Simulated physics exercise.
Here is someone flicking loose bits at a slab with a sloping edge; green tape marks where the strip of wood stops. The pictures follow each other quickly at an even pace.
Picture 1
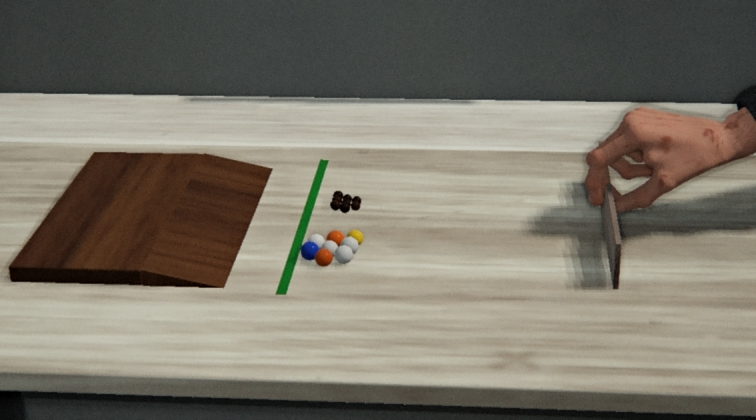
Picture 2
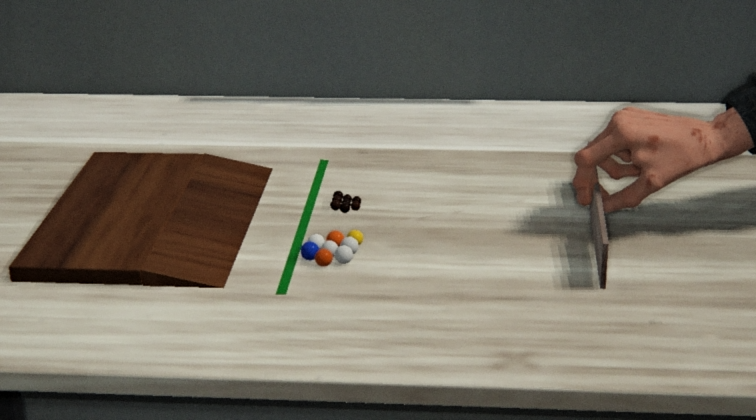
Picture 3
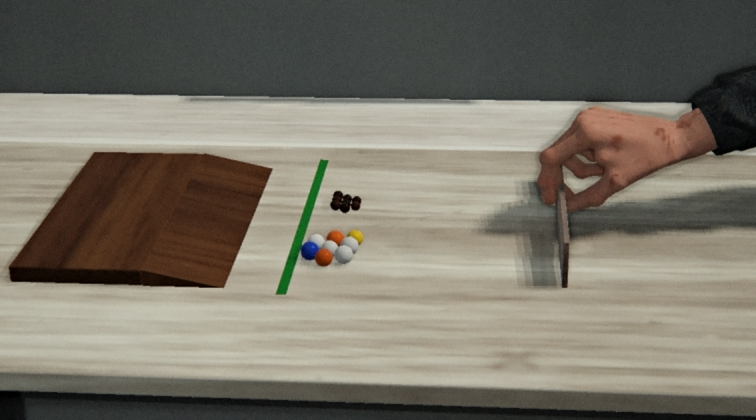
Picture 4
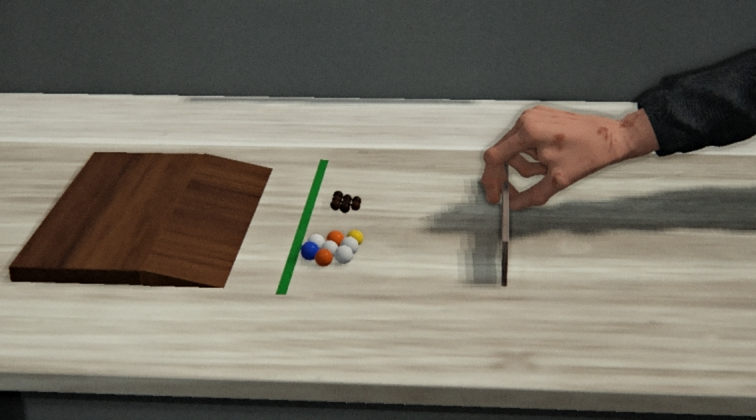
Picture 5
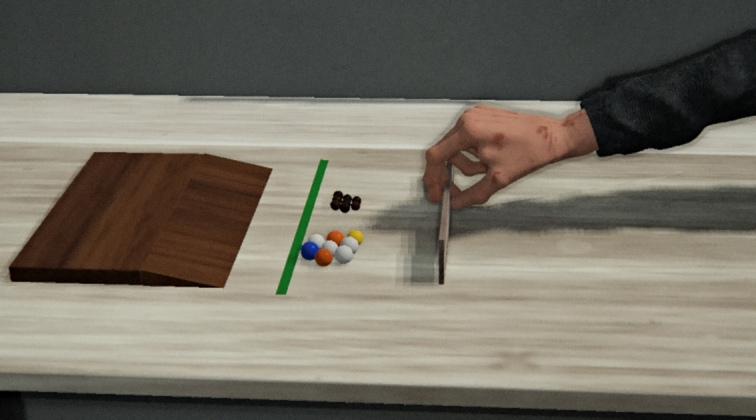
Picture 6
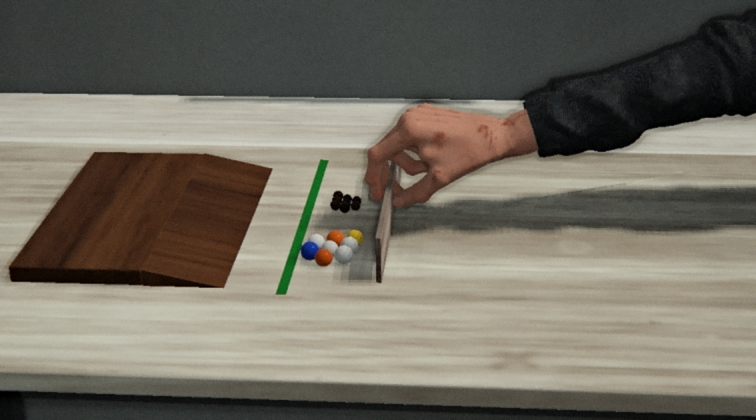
On a pale wooden tabletop, a hand slides an upright strip of wood leftward toward colourful marbles and small dark balls.
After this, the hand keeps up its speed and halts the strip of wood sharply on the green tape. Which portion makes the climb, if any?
Here the front portion gets up on to the slab, in part at least, and the back portion gets up on to the slab, in part at least.
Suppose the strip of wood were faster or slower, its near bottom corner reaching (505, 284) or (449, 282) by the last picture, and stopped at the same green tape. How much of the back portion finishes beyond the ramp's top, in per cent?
Roughly 0 per cent, and 90 per cent.
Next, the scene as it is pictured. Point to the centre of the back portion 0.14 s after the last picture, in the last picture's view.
Roughly at (253, 206).
Then, 0.06 s after the last picture, strip of wood still moving, near (329, 183); front portion all short of the ramp; back portion all short of the ramp.
Then, 0.14 s after the last picture, strip of wood stopped at the green tape; front portion most on the ramp, a small part short of the ramp; back portion about half on the ramp, about half short of the ramp.
Then, 0.42 s after the last picture, strip of wood stopped at the green tape; front portion all past the top; back portion all past the top.
By the end, strip of wood stopped at the green tape; front portion all past the top; back portion all past the top.
